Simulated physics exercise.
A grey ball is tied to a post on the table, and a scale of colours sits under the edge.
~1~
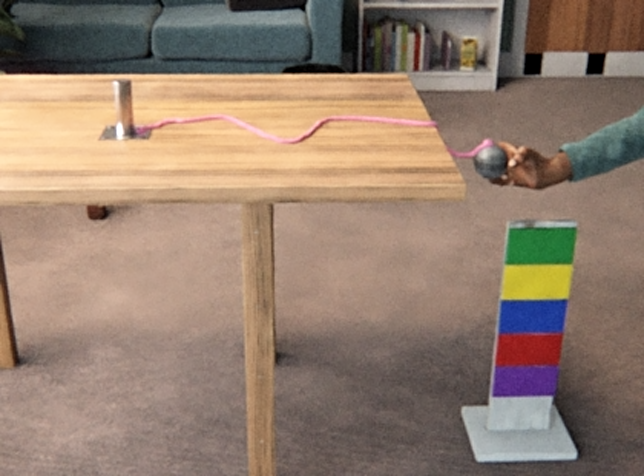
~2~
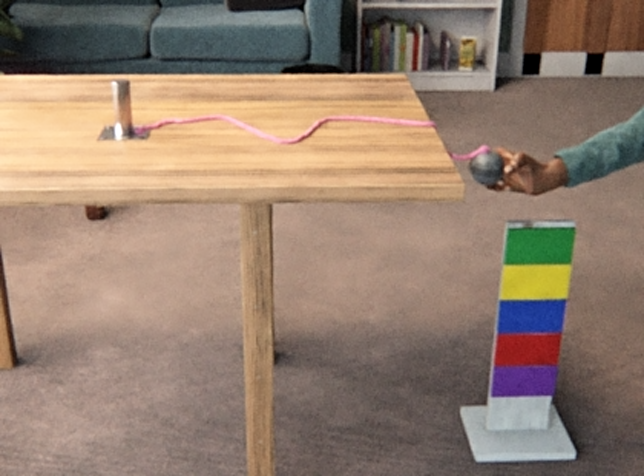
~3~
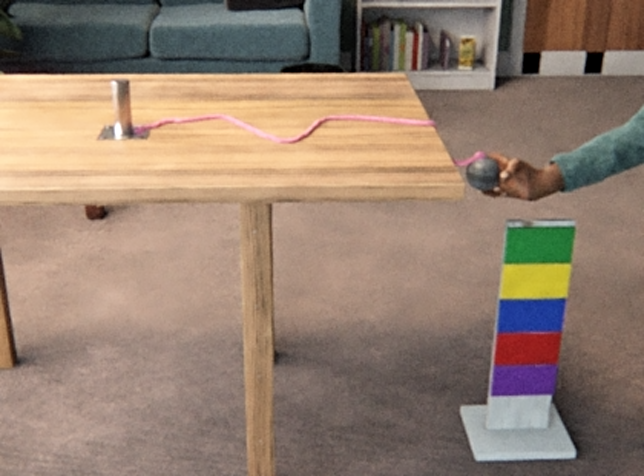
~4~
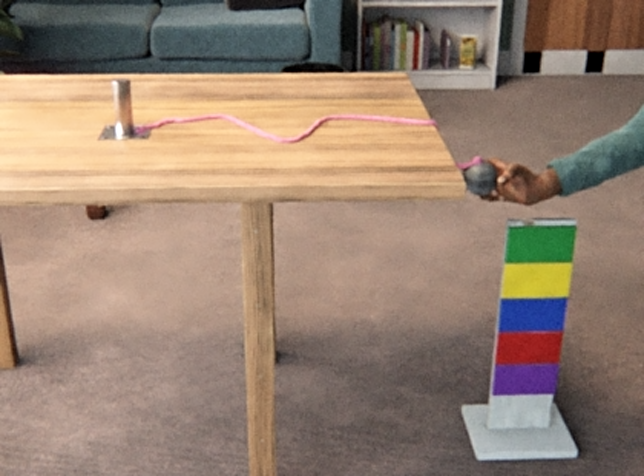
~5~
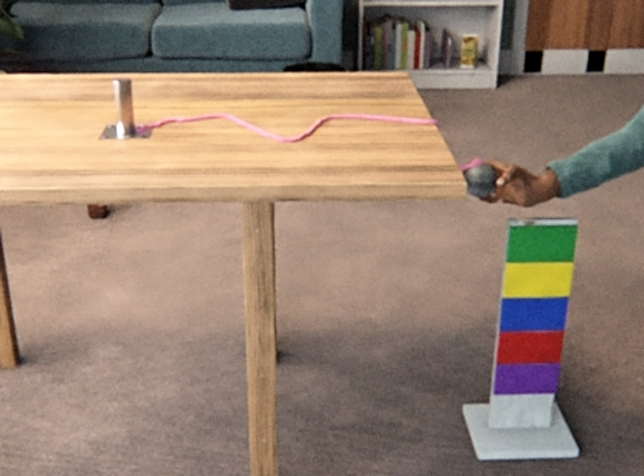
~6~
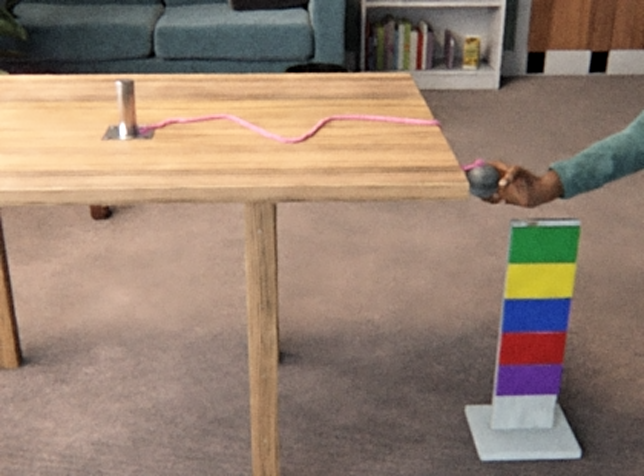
A hand holds a grey ball on a pink cord and lowers it slightly beside a table.
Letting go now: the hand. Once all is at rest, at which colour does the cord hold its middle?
At blue.
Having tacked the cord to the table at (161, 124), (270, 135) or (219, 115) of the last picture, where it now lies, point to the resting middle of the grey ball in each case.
That would be (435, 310) for the first, (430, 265) for the second and (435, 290) for the third.
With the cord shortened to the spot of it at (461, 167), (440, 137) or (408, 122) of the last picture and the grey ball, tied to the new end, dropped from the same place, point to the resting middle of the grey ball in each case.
Try by try, the places come out as (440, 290), (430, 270) and (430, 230).
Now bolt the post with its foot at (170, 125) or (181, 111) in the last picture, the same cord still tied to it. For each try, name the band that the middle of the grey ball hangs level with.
Answer, in order: Red, red.
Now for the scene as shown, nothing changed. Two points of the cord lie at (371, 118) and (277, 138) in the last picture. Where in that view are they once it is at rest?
(438, 177), then (344, 129).
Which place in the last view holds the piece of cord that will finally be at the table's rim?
Around (328, 120).
Soon after, ball near (411, 313); level with blue.
After that, ball near (448, 317); level with blue.
In the end, ball near (433, 319); level with blue. The cord holds its middle at blue.
